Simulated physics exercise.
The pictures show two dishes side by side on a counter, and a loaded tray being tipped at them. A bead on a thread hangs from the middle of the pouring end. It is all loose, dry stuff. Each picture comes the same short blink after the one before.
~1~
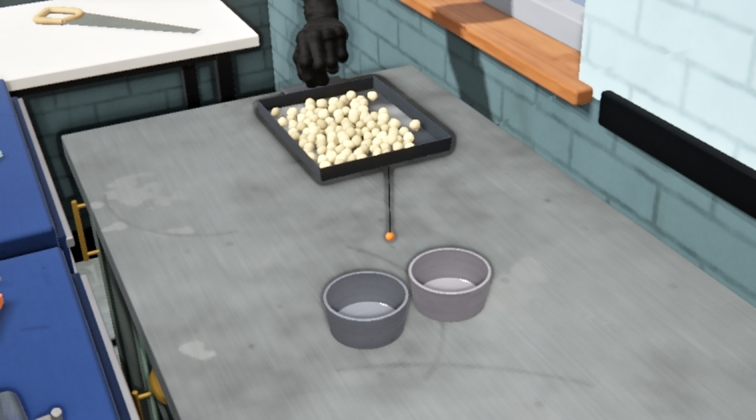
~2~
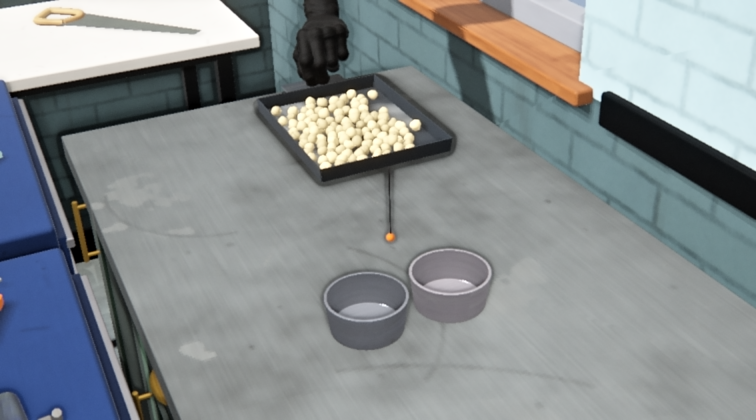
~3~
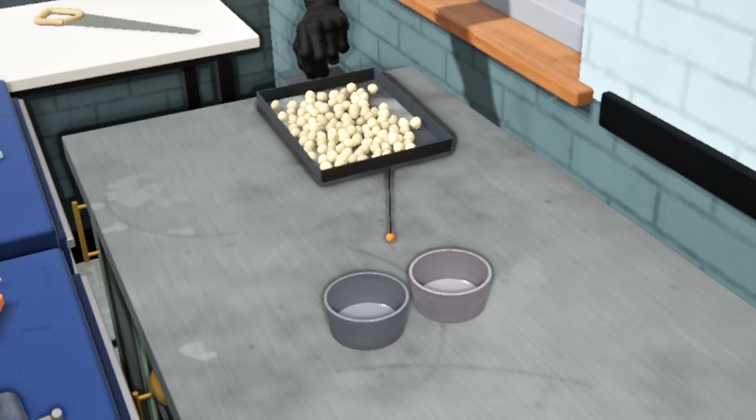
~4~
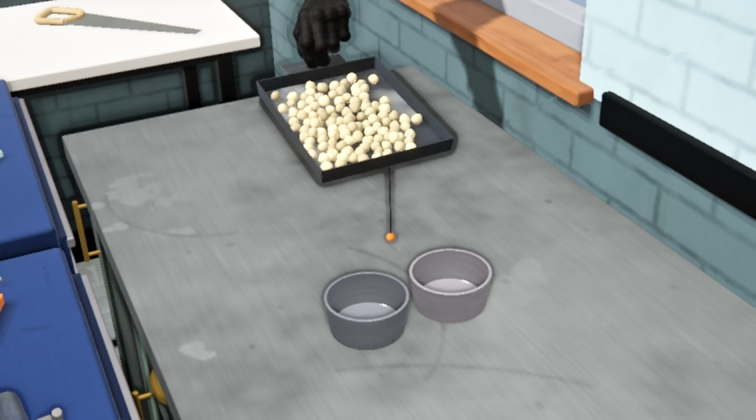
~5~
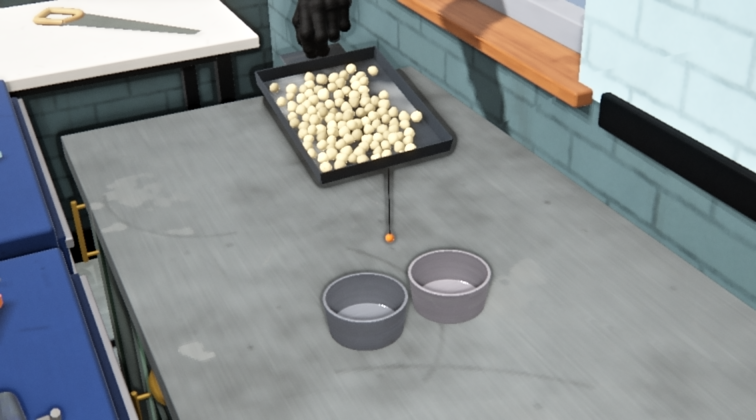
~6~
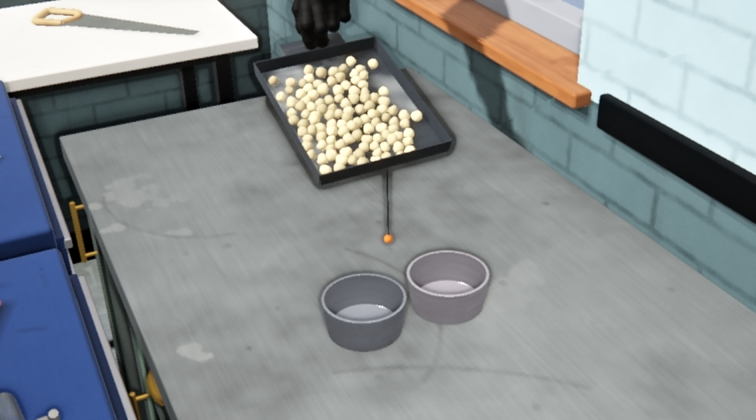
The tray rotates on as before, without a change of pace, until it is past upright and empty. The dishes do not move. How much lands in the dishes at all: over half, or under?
The two hold over half of the load.
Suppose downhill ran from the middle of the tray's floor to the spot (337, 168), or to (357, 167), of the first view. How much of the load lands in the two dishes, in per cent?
Near 20 % and 50 %.
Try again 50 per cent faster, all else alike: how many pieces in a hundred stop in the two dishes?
About 80 per cent.
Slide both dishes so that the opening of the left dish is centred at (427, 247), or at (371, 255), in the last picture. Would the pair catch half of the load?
One: The smaller part. Two: Under half.
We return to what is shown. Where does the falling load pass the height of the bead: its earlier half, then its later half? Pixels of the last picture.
Around (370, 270) and then (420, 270).
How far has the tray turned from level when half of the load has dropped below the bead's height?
Around 115° of tilt.
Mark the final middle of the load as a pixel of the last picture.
Near (381, 316).
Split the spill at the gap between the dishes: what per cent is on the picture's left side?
It comes to 60 per cent or so.
Just after the last frame, tray tipped steeply; almost all on the tray; just a few in the air.
A moment on, tray tipped right over; almost all on the tray; just a few in the left dish; just a few outside both.
Further on, tray tipped past a quarter turn; roughly half in the left dish; roughly a quarter in the right dish; roughly a quarter outside both.
When it is over, tray tipped past a quarter turn; roughly half in the left dish; roughly a quarter in the right dish; roughly a quarter outside both.
